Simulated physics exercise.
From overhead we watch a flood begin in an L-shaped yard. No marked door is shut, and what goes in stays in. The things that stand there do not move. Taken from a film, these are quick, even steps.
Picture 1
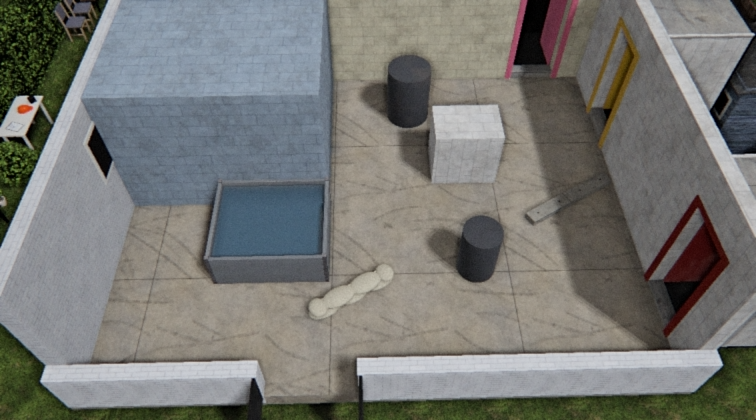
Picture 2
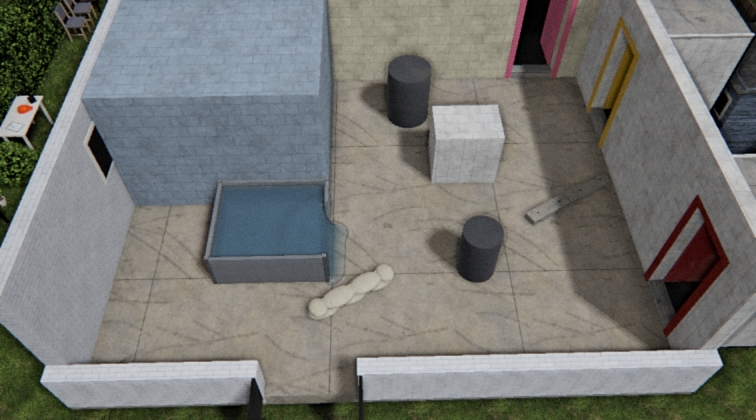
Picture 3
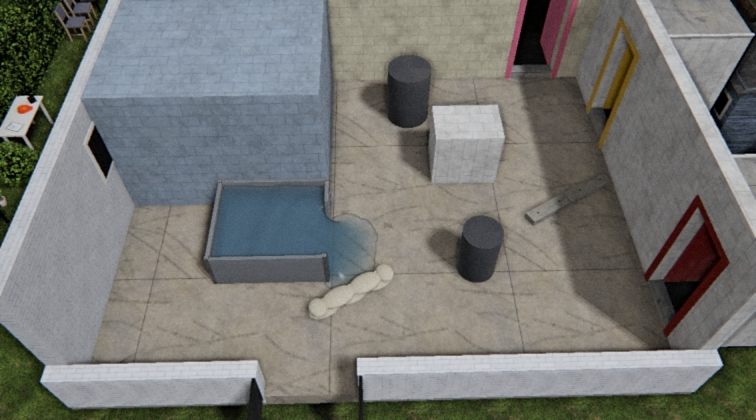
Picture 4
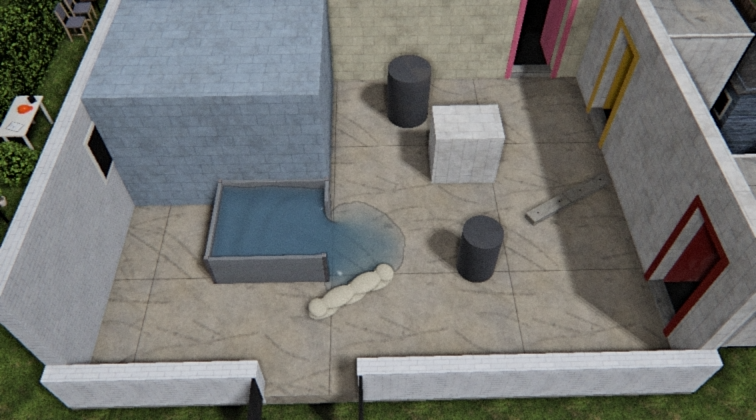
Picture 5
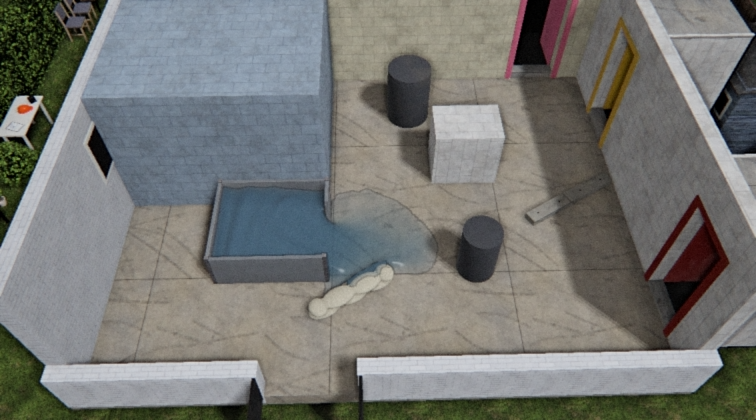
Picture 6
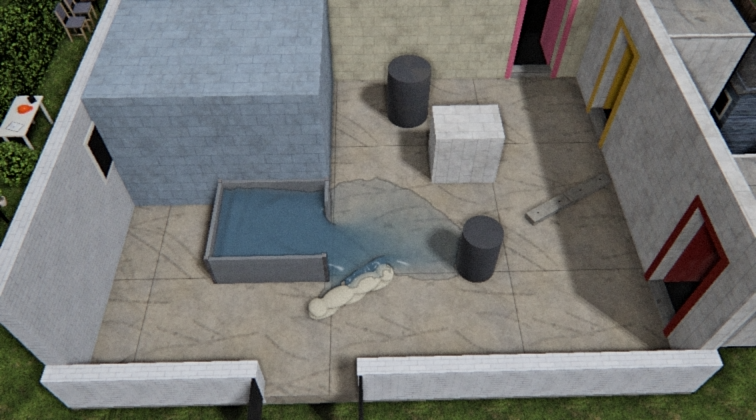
In a walled concrete yard, the right side of a raised water tank opened and water poured out, fanning across the floor past a row of pale sandbags until it reached a dark cylinder.
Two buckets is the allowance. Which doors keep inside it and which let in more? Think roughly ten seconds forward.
Here is how it goes: The red door keeps inside it; the yellow door keeps inside it; the pink door keeps inside it.
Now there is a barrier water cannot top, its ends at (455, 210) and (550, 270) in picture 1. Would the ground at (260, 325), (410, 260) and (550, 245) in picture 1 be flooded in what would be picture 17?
Reading them off in sequence: Swamped, swamped, spared.
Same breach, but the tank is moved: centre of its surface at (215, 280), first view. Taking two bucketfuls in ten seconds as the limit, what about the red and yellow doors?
Taking them in turn, the red one goes past the limit while the yellow one stays safely beneath.
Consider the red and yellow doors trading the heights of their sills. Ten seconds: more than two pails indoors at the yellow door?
My reading: Yellow lets more in.
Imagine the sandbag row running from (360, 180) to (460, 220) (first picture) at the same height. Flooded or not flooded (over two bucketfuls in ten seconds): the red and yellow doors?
Red door: Over the limit; yellow door: Below the limit.
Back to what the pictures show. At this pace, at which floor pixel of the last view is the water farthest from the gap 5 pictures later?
About (582, 228).
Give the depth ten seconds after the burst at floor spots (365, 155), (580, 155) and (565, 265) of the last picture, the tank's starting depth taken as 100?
The three come to near 6, 10 and 6 per cent respectively.
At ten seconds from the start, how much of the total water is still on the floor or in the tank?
The share not yet gone is roughly 98 percent.
A moment on, water covers 20 % of the floor; the red door not reached, the yellow door not reached, the pink door not reached.
Next, water covers 35 % of the floor; the red door not reached, the yellow door not reached, the pink door not reached.
Then, water covers 50 % of the floor; the red door wet at the sill, nothing in, the yellow door wet at the sill, nothing in, the pink door wet at the sill, nothing in.
Later, water covers 75 % of the floor; the red door under two buckets in, the yellow door wet at the sill, nothing in, the pink door under two buckets in.
In the end, water covers 90 % of the floor; the red door under two buckets in, the yellow door wet at the sill, nothing in, the pink door under two buckets in.
